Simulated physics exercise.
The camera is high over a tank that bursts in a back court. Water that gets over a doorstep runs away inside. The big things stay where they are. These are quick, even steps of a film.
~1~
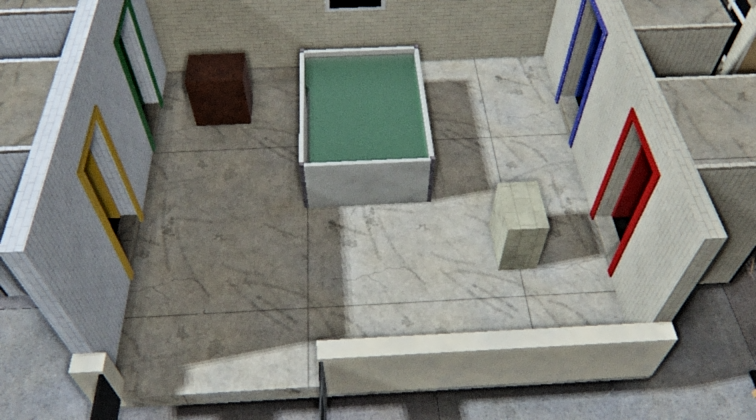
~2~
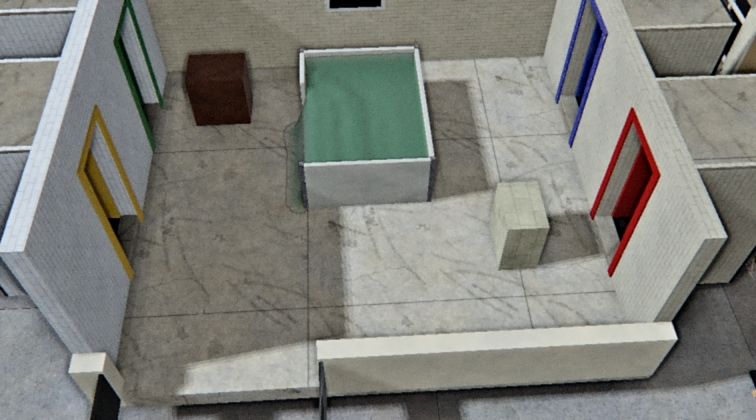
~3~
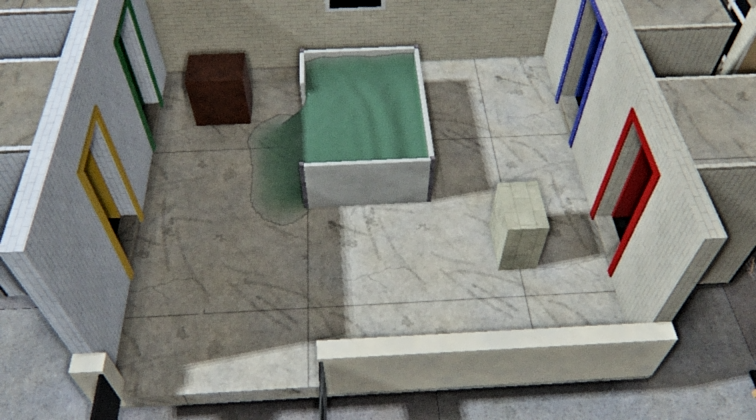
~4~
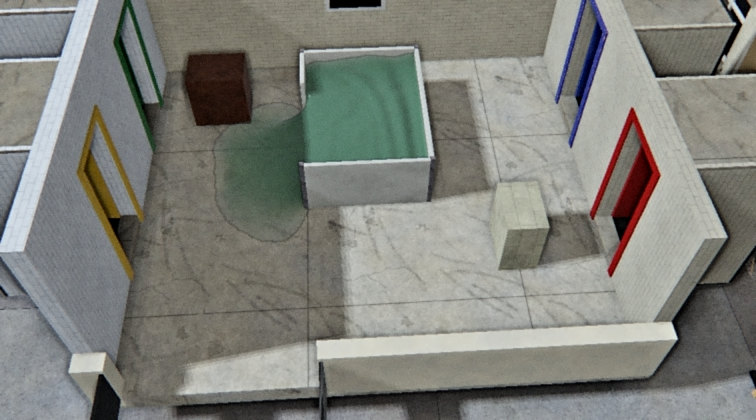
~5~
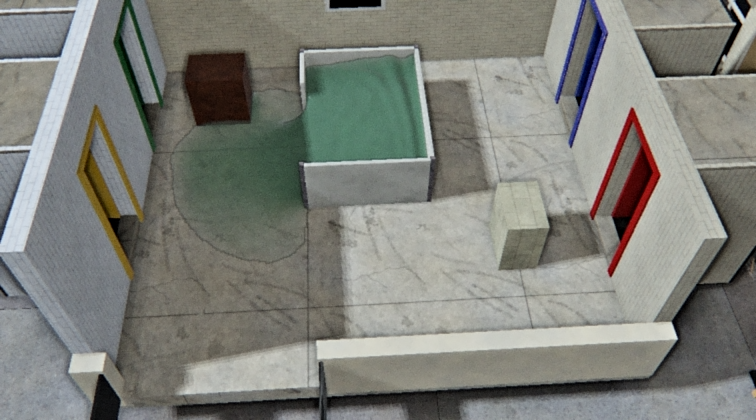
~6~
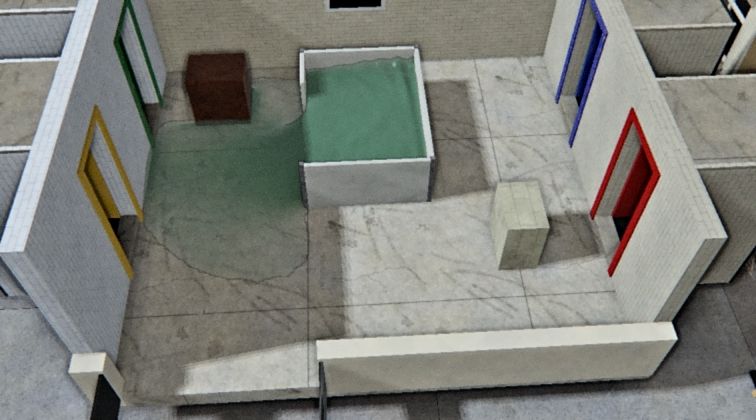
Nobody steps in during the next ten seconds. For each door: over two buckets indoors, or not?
The blue door holds within the limit; the yellow door floods; the red door holds within the limit; the green door floods.
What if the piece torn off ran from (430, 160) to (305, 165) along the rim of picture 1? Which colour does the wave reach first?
First comes the door marked red.
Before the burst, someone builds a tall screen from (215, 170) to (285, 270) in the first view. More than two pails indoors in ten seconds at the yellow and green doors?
Then: The yellow one keeps below it, the green one is over.
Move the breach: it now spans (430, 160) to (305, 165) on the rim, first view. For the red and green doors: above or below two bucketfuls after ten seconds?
Then: The red one goes over; the green one holds.
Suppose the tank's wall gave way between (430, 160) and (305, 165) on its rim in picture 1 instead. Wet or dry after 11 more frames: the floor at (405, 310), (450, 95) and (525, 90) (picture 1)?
As listed: Flooded, free of water, free of water.
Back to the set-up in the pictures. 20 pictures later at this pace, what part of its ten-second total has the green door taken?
Near 90 in a hundred.
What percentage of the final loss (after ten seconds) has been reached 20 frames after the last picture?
Roughly 45 per cent.
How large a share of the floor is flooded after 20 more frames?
I make it 40 per cent.
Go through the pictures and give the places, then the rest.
In the first frame, the water tank at (363, 106) is whole and still.
In the second frame, water pours out at (307, 151) and has run to (303, 210).
In the third frame, water pours out at (307, 152) and has run to (279, 218).
In the fourth frame, water pours out at (307, 153) and has run to (222, 139).
In the fifth frame, the front is at (175, 160), out from the gap at (307, 154).
In the sixth frame, water pours out at (307, 153) and has run to (144, 212).
A moment on, water covers 30 % of the floor; the blue door not reached, the yellow door under two buckets in, the red door not reached, the green door over two buckets in.
Next, water covers 35 % of the floor; the blue door not reached, the yellow door over two buckets in, the red door not reached, the green door far over two buckets in.
Then, water covers 40 % of the floor; the blue door not reached, the yellow door far over two buckets in, the red door not reached, the green door far over two buckets in.
Later, water covers 55 % of the floor; the blue door wet at the sill, nothing in, the yellow door far over two buckets in, the red door not reached, the green door far over two buckets in.
In the end, water covers 75 % of the floor; the blue door wet at the sill, nothing in, the yellow door far over two buckets in, the red door wet at the sill, nothing in, the green door far over two buckets in.
